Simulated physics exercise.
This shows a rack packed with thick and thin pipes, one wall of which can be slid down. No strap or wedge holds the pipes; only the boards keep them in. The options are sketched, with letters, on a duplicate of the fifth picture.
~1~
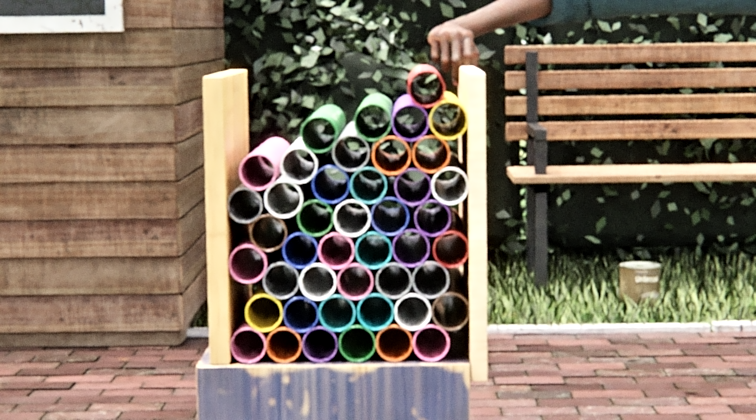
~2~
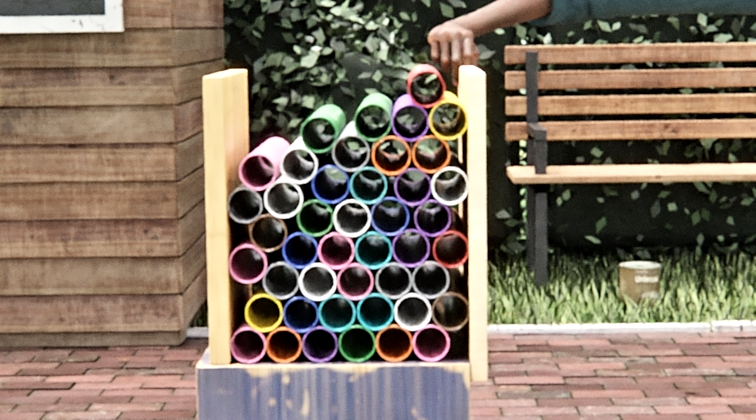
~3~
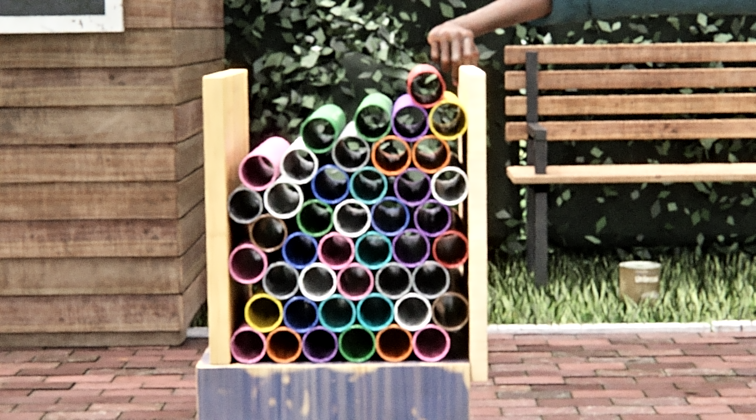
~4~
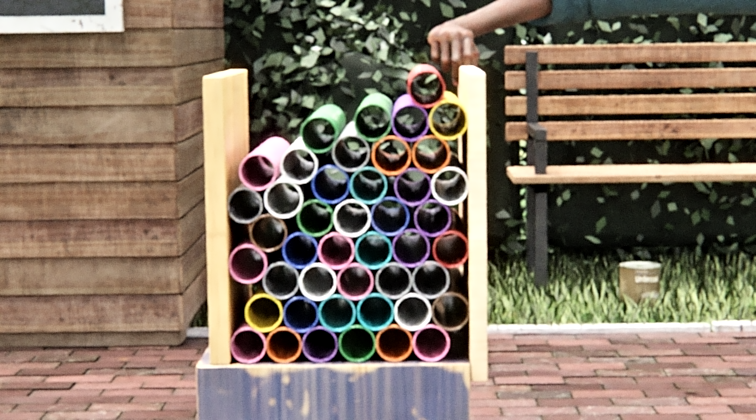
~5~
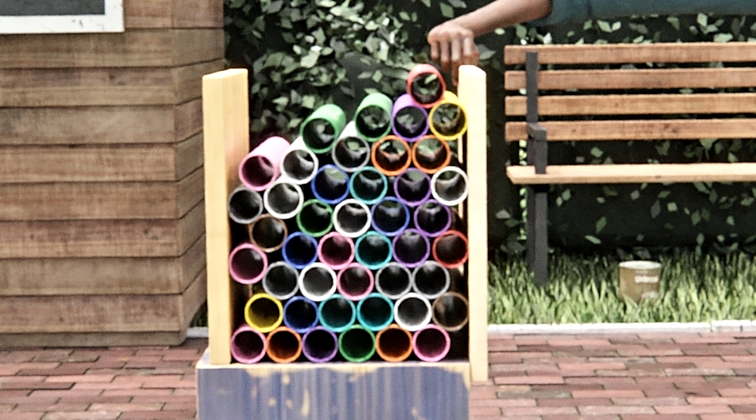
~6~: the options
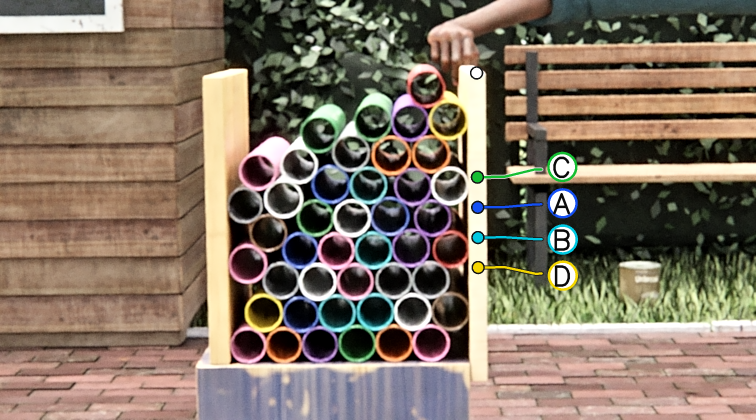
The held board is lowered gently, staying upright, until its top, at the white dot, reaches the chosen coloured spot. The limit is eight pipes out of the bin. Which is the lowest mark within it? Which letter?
The last mark within the limit is D.
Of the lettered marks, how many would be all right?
Four of them.
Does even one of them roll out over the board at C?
Yes, at C.
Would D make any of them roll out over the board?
Yes, at D.
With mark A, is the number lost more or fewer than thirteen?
Fewer than thirteen.
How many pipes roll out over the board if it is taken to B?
At B the number is five.
On the copy, A at (478, 207); B at (478, 237); C at (478, 177); D at (478, 267); the white dot at (477, 73).
On D. First, top of the board (469, 155).
Then, top of the board (469, 246).
Finally, top of the board (469, 267), about five out over the board.
By contrast, A two out over the board; B about five out over the board; C two out over the board.
